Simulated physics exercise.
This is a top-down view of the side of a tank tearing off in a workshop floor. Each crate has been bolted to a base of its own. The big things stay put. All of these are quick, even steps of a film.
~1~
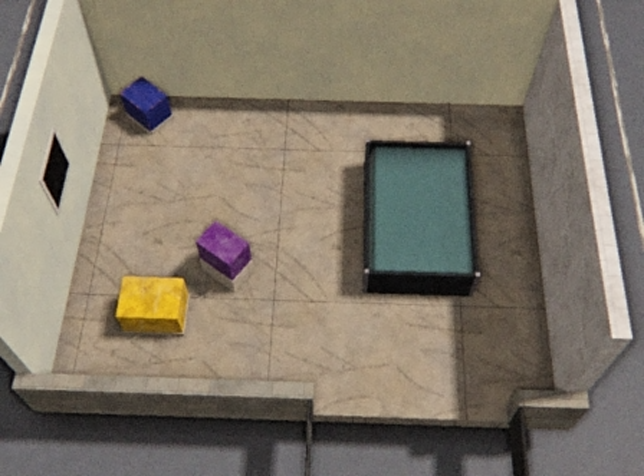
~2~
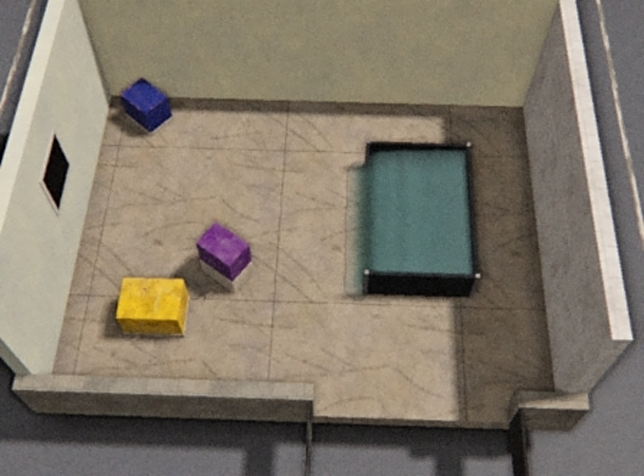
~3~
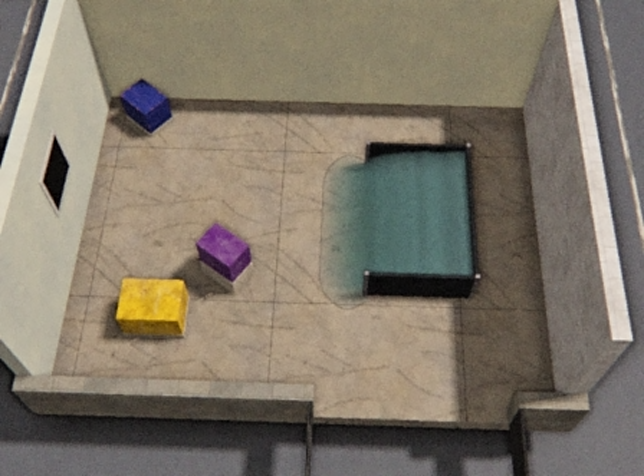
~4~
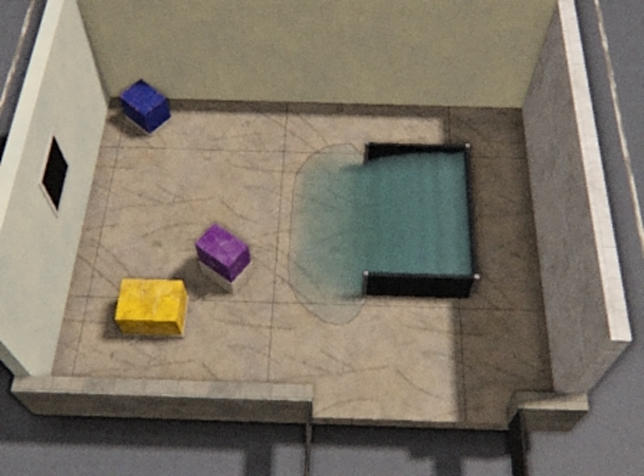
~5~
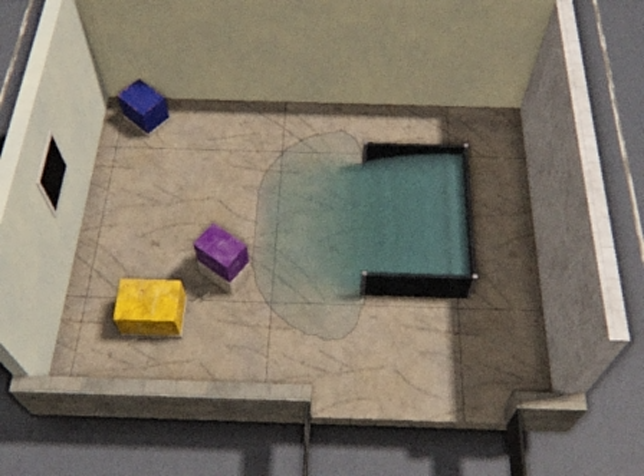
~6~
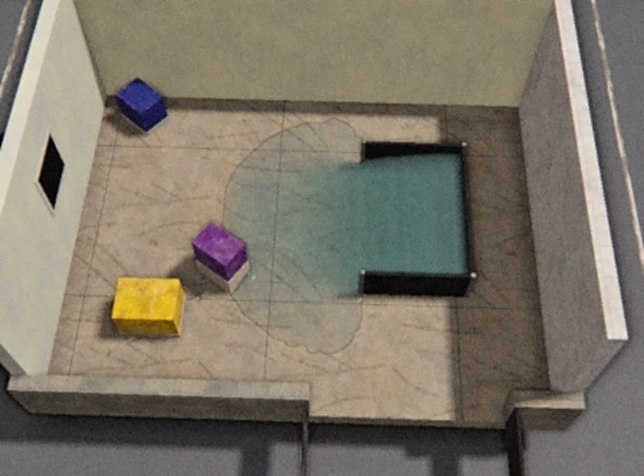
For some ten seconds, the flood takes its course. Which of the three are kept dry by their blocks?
The yellow crate gets caught by the water, the blue crate gets caught by the water, the purple crate doesn't get caught by the water.
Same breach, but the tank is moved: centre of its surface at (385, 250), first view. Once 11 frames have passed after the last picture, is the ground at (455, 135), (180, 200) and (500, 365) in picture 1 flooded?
First unwetted; next drenched; last unwetted.
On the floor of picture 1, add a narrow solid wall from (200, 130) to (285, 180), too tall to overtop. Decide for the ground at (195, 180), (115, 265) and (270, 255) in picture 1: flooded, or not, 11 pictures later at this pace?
As listed: Under water, awash, under water.
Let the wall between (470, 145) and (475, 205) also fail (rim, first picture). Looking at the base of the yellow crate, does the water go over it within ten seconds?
As it turns out, the yellow one stays unwetted.
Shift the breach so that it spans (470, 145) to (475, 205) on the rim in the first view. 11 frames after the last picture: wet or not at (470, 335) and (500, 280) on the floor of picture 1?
Taking the two spots in turn: Swamped and swamped.
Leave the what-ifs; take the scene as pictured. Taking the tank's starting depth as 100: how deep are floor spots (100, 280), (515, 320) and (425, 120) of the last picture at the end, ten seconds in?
Roughly 10 per cent, 4 per cent and 6 per cent.
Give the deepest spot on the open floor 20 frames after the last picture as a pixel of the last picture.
At about (108, 96).
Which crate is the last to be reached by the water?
I'd go with the blue crate.
A moment on, water covers 45 % of the floor; the yellow crate water round its plinth, the blue crate not reached, the purple crate water round its plinth.
Next, water covers 55 % of the floor; the yellow crate water round its plinth, the blue crate water round its plinth, the purple crate water round its plinth.
Then, water covers 60 % of the floor; the yellow crate water round its plinth, the blue crate water round its plinth, the purple crate water round its plinth.
Later, water covers 70 % of the floor; the yellow crate water round its plinth, the blue crate water round its plinth, the purple crate water round its plinth.
In the end, water covers 95 % of the floor; the yellow crate was topped, the blue crate was topped, the purple crate stayed above the water.
